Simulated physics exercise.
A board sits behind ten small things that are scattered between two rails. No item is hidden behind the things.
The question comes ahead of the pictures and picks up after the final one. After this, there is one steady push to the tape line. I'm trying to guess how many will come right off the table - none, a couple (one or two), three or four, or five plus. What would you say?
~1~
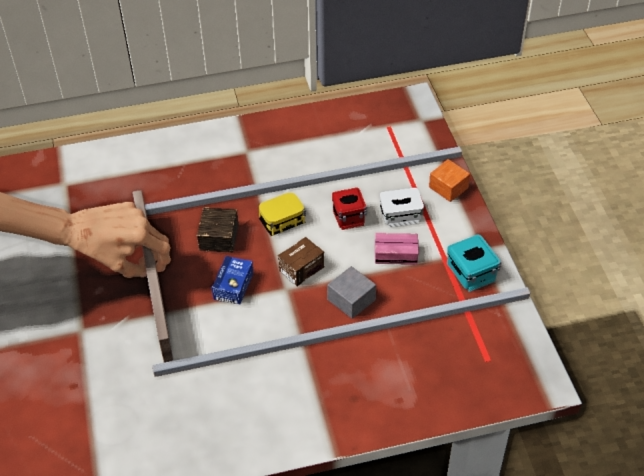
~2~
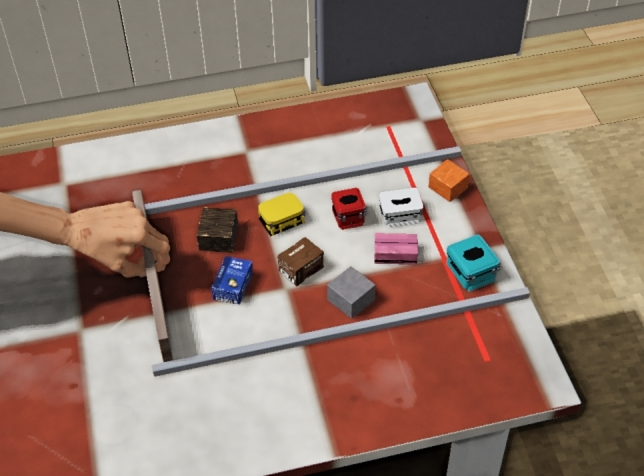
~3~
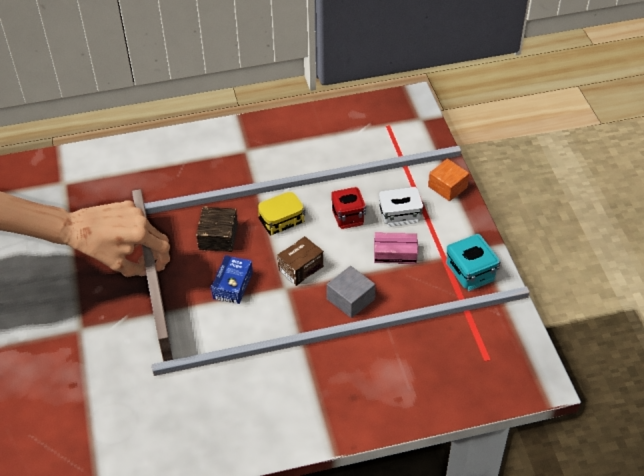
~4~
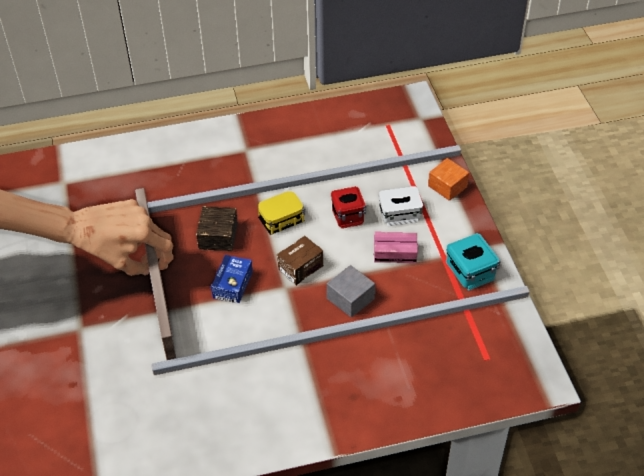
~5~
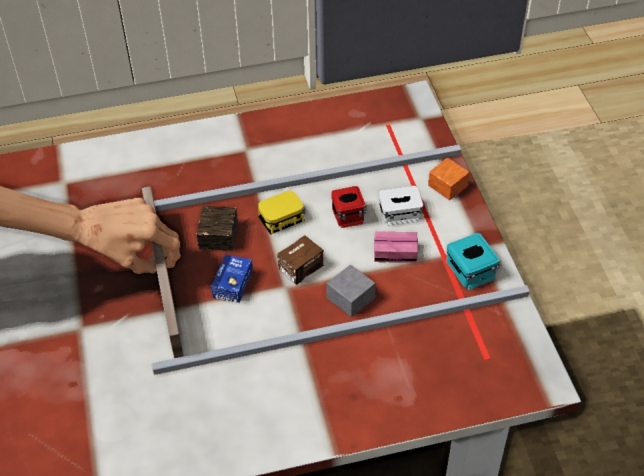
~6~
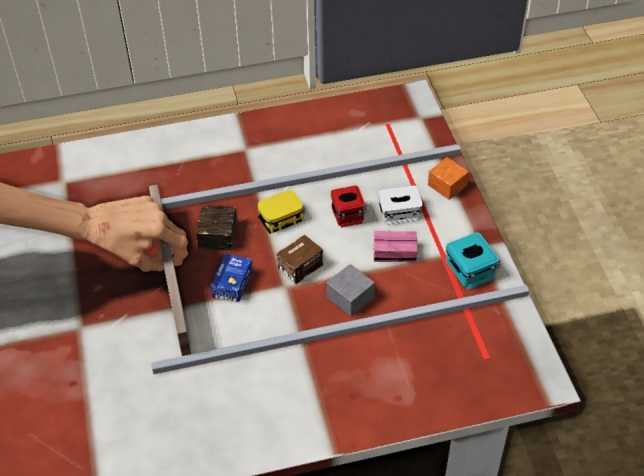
The count that drops over the edge is three, or else four.
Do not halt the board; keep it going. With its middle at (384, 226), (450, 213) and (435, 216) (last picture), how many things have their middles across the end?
Past-the-end tally - position 1: 1, position 2: 7, position 3: 4.
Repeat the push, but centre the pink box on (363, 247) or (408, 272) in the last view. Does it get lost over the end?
Well, the pink box is gone in the first case and stays aboard in the second.
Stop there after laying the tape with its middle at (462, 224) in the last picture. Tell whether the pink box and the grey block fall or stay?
Pink box: Over the edge. Grey block: Still there.
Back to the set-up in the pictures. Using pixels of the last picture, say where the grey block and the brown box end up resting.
One ends up near (472, 273) and the other near (484, 229).
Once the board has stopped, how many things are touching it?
3 end up touching it.
Soon after, none off yet; orange block at rest near (448, 178); turquoise case at rest near (471, 260); white case at rest near (400, 205).
Then, none off yet; orange block at rest near (454, 175); turquoise case at rest near (471, 260); white case moved well along near (464, 202).
At rest, the number that fall off is three or four; fallen, red case, pink box, white case and orange block.
